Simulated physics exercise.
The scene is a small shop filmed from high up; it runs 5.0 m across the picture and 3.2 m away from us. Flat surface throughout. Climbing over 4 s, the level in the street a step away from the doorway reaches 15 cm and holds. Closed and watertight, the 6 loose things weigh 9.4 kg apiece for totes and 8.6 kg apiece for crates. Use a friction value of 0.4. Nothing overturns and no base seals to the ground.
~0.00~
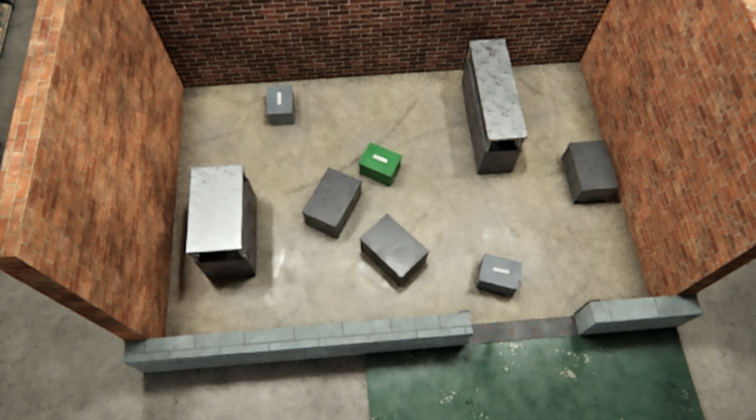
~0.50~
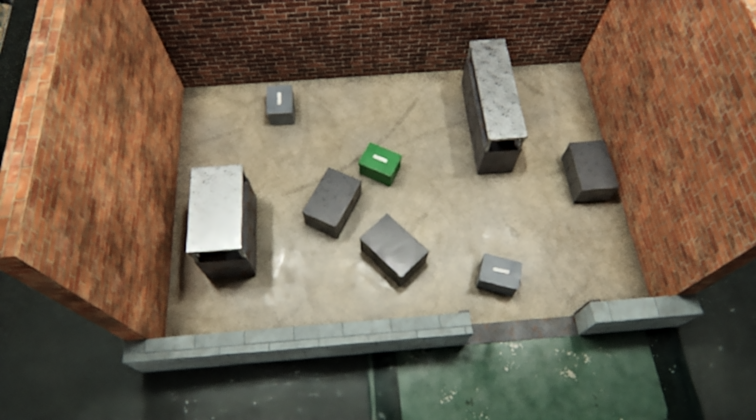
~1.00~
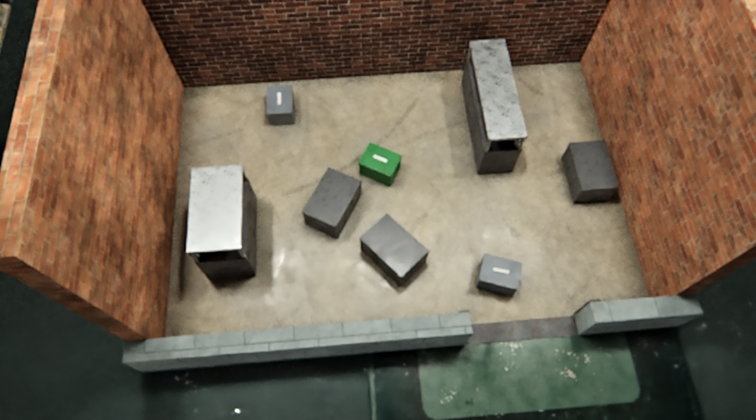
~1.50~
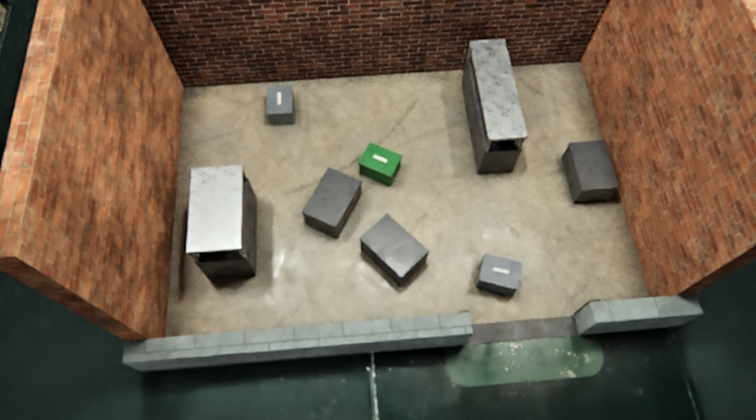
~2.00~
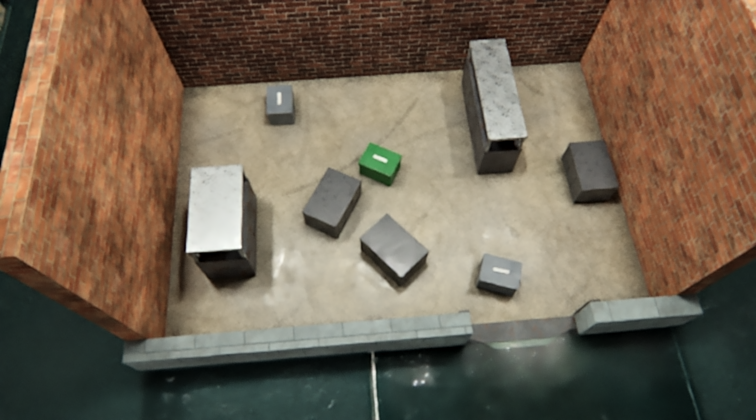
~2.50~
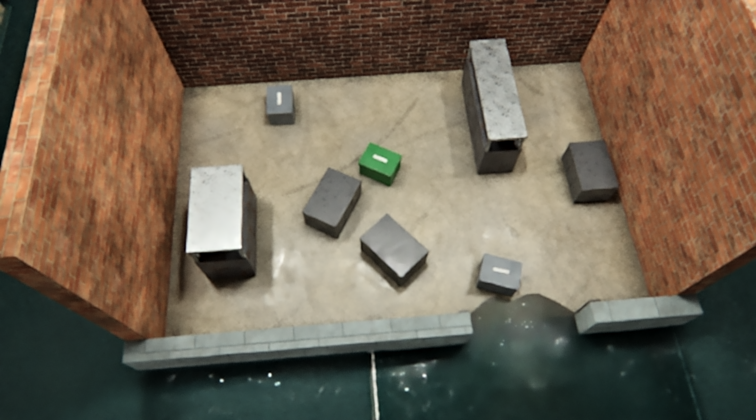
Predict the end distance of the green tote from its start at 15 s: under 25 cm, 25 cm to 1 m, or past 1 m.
The green tote ends up 25 cm to 1 m from its start.
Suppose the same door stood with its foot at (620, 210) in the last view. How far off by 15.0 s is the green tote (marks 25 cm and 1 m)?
Well, the green tote sits tight in that setup.
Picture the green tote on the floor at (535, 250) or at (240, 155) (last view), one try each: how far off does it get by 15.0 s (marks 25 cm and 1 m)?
In that order: It ends far away; it is nudged along.
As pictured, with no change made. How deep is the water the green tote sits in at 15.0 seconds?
Depth approx. 7 cm.
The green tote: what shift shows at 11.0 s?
Close to 10 cm.
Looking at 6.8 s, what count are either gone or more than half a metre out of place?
My count gives 2.
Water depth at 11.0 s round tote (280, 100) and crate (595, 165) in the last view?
Depth approx. 4 cm / 9 cm.
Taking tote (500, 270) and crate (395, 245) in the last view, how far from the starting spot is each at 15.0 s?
In that order: 250 cm, 10 cm.
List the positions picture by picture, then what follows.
The green tote at (380, 159), on the bottom; water covers 0.0 m2; 0 of 6 have shifted, in the first picture.
The green tote at (380, 159), on the bottom; 0.0 m2 under water; 0 of 6 have shifted, in the second picture.
The green tote at (380, 159) rests on the ground; 0.0 m2 under water; 0 of 6 have shifted, in the third picture.
The green tote at (380, 159) rests on the ground; 0.0 m2 under water; 0 of 6 have shifted, in the fourth picture.
The green tote at (380, 159) rests on the ground; 0.0 m2 under water; 0 of 6 have shifted, in the fifth picture.
The green tote at (380, 159), on the bottom; water covers 0.2 m2; 0 of 6 have shifted, in the sixth picture.
After 3.5 s the green tote is near (380, 159), 0.0 m from its start, aground; 0 afloat.
After 6.8 s the green tote is near (377, 153), 0.1 m from its start, aground; 1 afloat.
After 11.0 s the green tote is near (377, 153), 0.1 m from its start, aground; 1 afloat.
After 15.0 s the green tote is near (350, 119), 0.6 m from its start, aground; 4 afloat.
